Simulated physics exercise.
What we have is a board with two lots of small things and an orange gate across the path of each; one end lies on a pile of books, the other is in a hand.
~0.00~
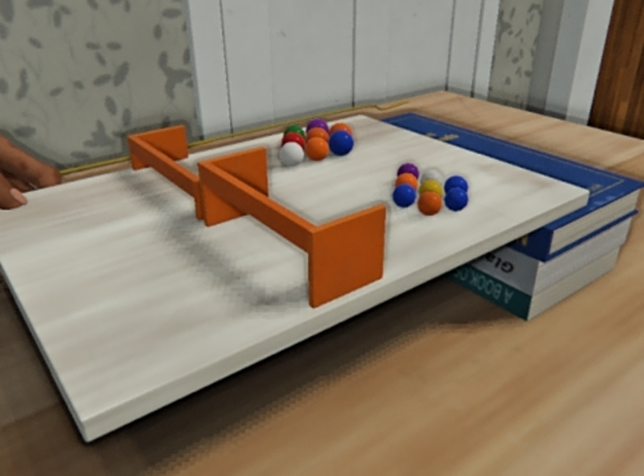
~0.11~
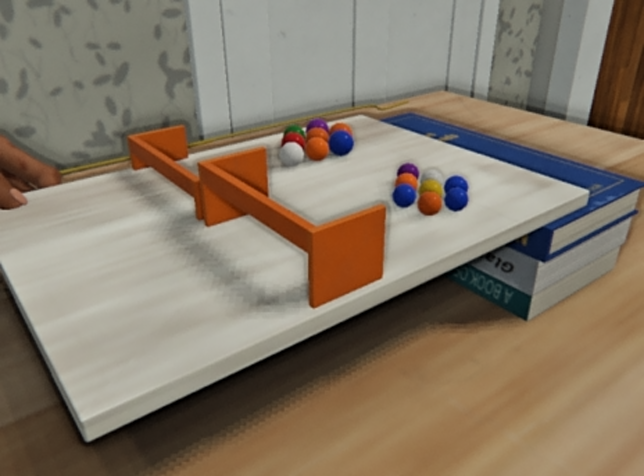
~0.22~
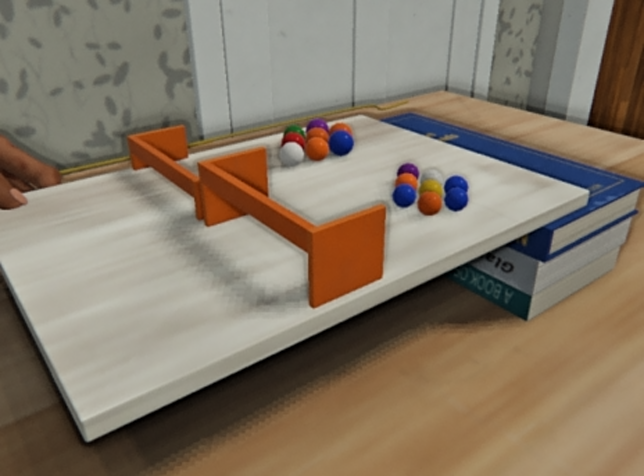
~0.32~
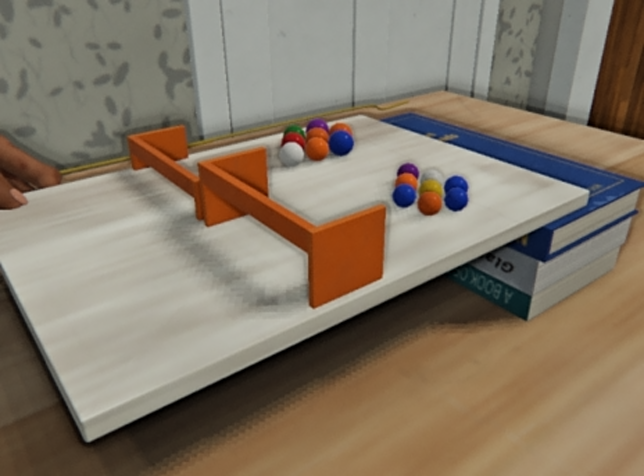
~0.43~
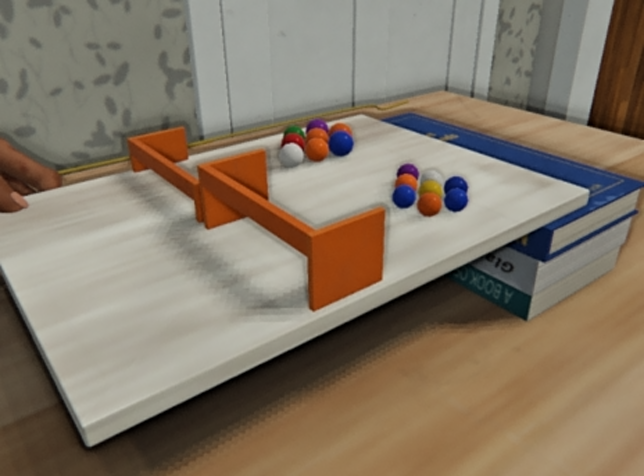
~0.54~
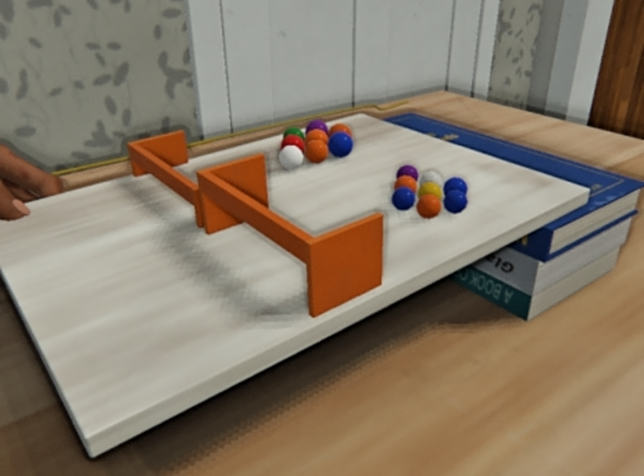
The clip shows a pale board with two clusters of colourful balls and orange barriers, its right side resting on stacked books. A hand at the left lowers that end very slightly near the close, while the balls stay still.
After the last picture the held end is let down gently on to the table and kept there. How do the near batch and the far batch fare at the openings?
Looks like the near batch has enough room; looks like the far batch is too bulky.
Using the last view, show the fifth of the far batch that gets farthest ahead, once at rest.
Rest point near (198, 243) px.
Around 0.81 s, board sloping at 6°; near batch on its way down; far batch on its way down.
Around 1.16 s, board sloping at 13°; near batch has reached its gate; far batch has reached its gate.
Around 1.53 s, board resting at 16°; near batch all past its gate; far batch has reached its gate.
Finally (2.7 s), board resting at 16°; near batch all past its gate; far batch gathered behind its gate.
